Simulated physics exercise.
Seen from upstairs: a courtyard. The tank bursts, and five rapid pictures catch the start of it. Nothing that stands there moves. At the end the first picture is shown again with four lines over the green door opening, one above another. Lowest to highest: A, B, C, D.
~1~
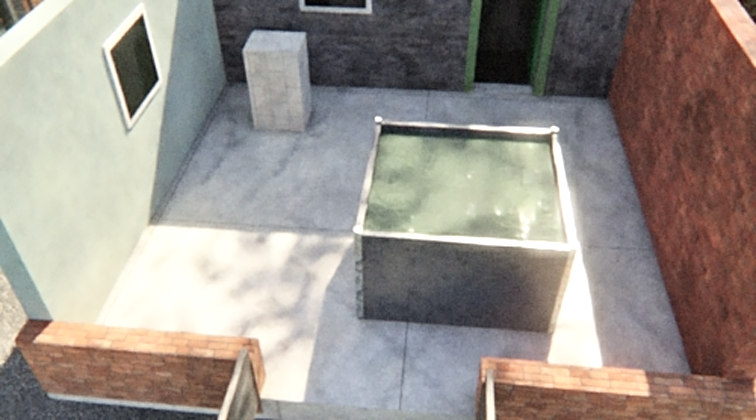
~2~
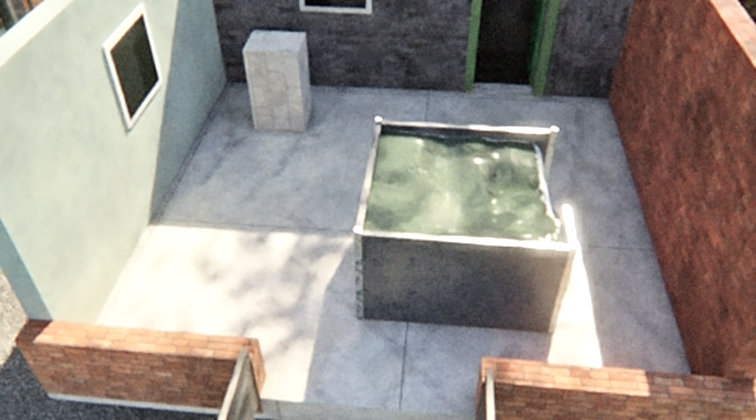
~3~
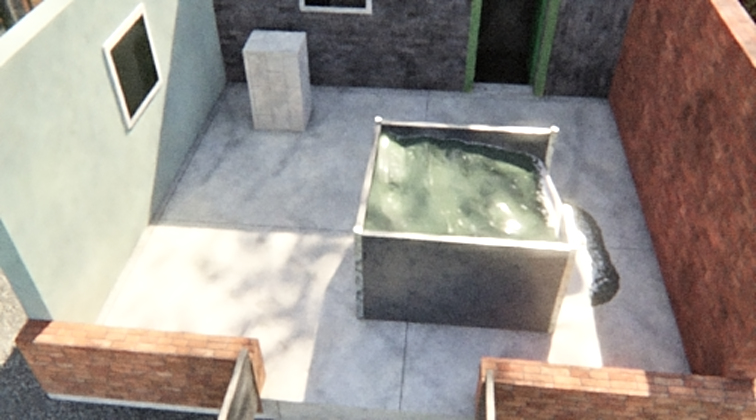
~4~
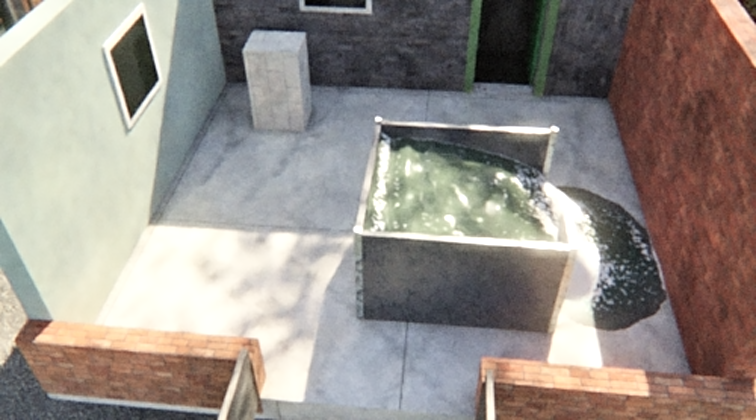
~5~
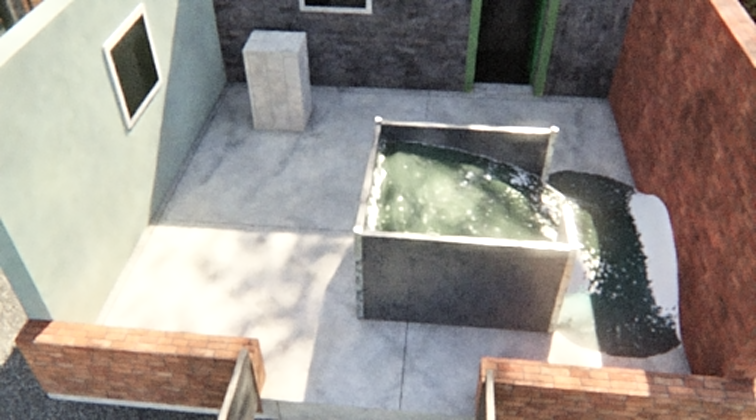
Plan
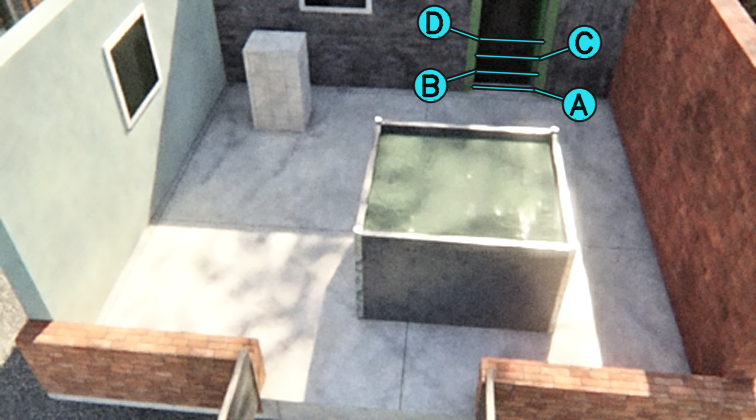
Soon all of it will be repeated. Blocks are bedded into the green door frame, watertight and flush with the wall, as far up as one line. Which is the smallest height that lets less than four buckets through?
I would pick height B.
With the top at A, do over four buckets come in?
Yes, it does.
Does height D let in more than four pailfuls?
No, that is safe.
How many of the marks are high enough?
Three of the four.
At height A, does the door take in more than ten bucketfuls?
Yes, clearly.
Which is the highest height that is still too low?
Here it is height A.
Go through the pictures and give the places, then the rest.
The first frame shows water in the tank at rest, its middle at (464, 184); foot of the green doorway at (503, 94); open gate at (369, 344).
In the second frame, water covers 1 % of the ground, its front hidden from here.
The third frame shows front seen at (593, 299), 4 % of the ground wet.
The fourth frame shows front seen at (661, 286), 8 % of the ground wet.
The fifth frame shows front seen at (633, 190), 12 % of the ground wet.
On the marked copy, A at (503, 88); B at (506, 73); C at (508, 57); D at (510, 40); from the bottom up A, B, C, D.
For height A, some 15 bucketfuls get in.
For height B, a splash gets over, under a bucket.
For height C, nothing gets over.
For height D, nothing gets over.
